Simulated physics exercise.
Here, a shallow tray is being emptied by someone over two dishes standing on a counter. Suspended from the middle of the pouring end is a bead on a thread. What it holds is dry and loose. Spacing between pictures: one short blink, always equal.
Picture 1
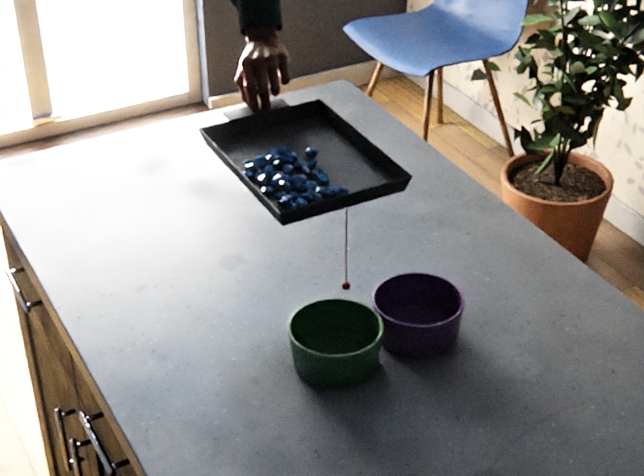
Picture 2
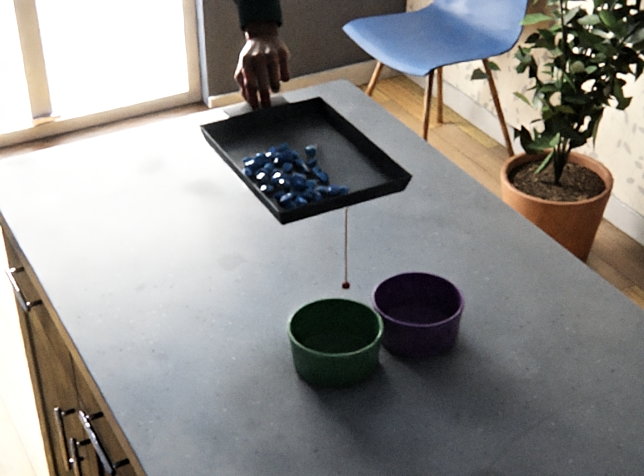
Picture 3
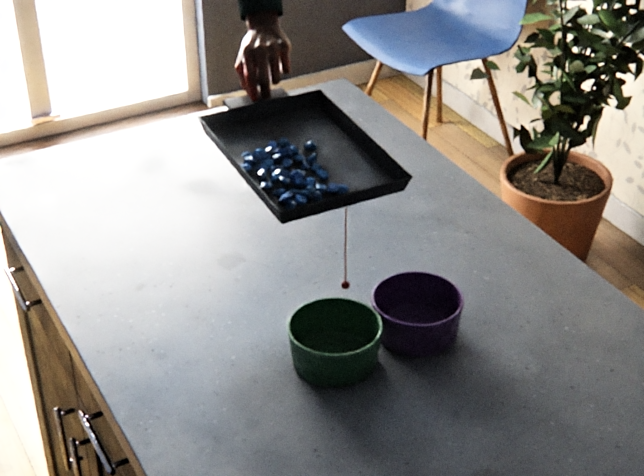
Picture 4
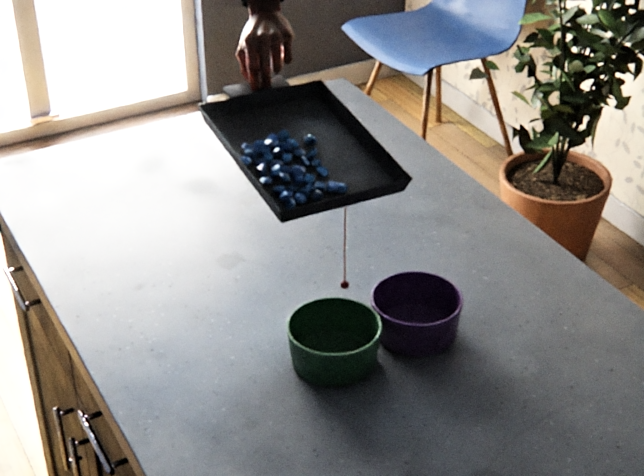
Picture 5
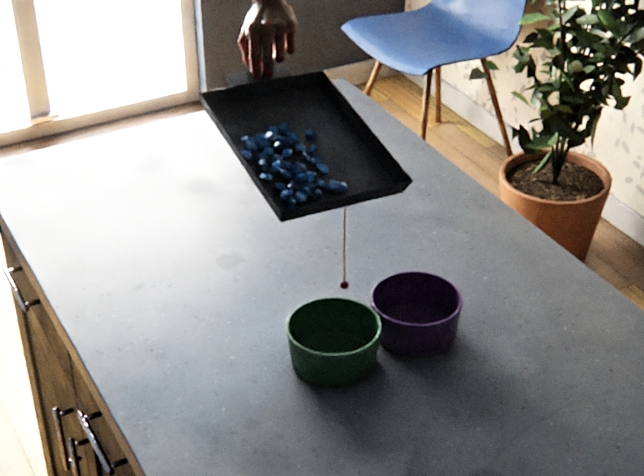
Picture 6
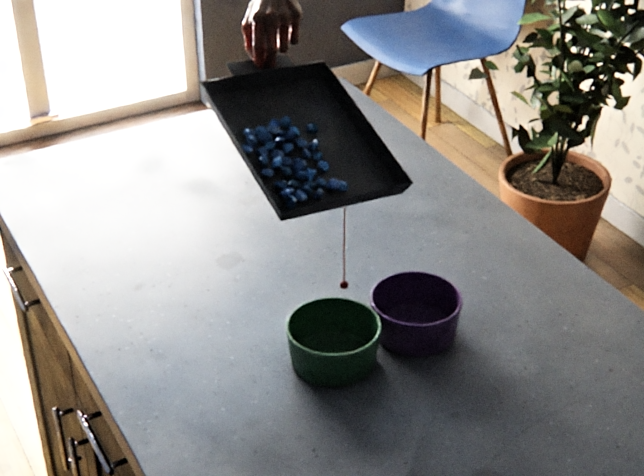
A hand gradually raised the far end of a black tray of blue stones above a gray counter, steepening its tilt, while a bead hung on a thread near a green dish and a purple one.
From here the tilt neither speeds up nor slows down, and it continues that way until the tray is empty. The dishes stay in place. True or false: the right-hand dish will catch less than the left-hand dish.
False, the right-hand dish catches more.
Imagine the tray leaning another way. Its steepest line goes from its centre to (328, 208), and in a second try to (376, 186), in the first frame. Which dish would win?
Case one: The dish to the left. Case two: The dish to the right.
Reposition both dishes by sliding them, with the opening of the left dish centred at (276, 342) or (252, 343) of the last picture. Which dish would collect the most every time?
At the first spot the right-side one comes out ahead, at the second spot the right-side one.
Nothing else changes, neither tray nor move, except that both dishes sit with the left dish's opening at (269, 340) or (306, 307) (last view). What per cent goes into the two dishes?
You'd get near 40 percent first and near 40 percent next.
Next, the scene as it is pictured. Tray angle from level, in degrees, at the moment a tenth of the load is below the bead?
That happens at around 105°.
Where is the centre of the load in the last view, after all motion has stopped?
Near (415, 330), more or less.
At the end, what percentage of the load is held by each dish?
The left dish ends up with around 30 percent of the load, the right dish with around 70 percent.
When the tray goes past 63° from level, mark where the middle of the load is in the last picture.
Centre estimate: (341, 189).
Soon, tray tipped steeply; all on the tray.
A while on, tray tipped past a quarter turn; about half on the tray; a stray few in the left dish; a small part in the right dish; a stray few outside both; about a third in the air.
Towards the end, tray tipped past a quarter turn; about a quarter in the left dish; about two thirds in the right dish; a small part outside both.
Finally, tray tipped past a quarter turn; about a quarter in the left dish; about two thirds in the right dish; a small part outside both.
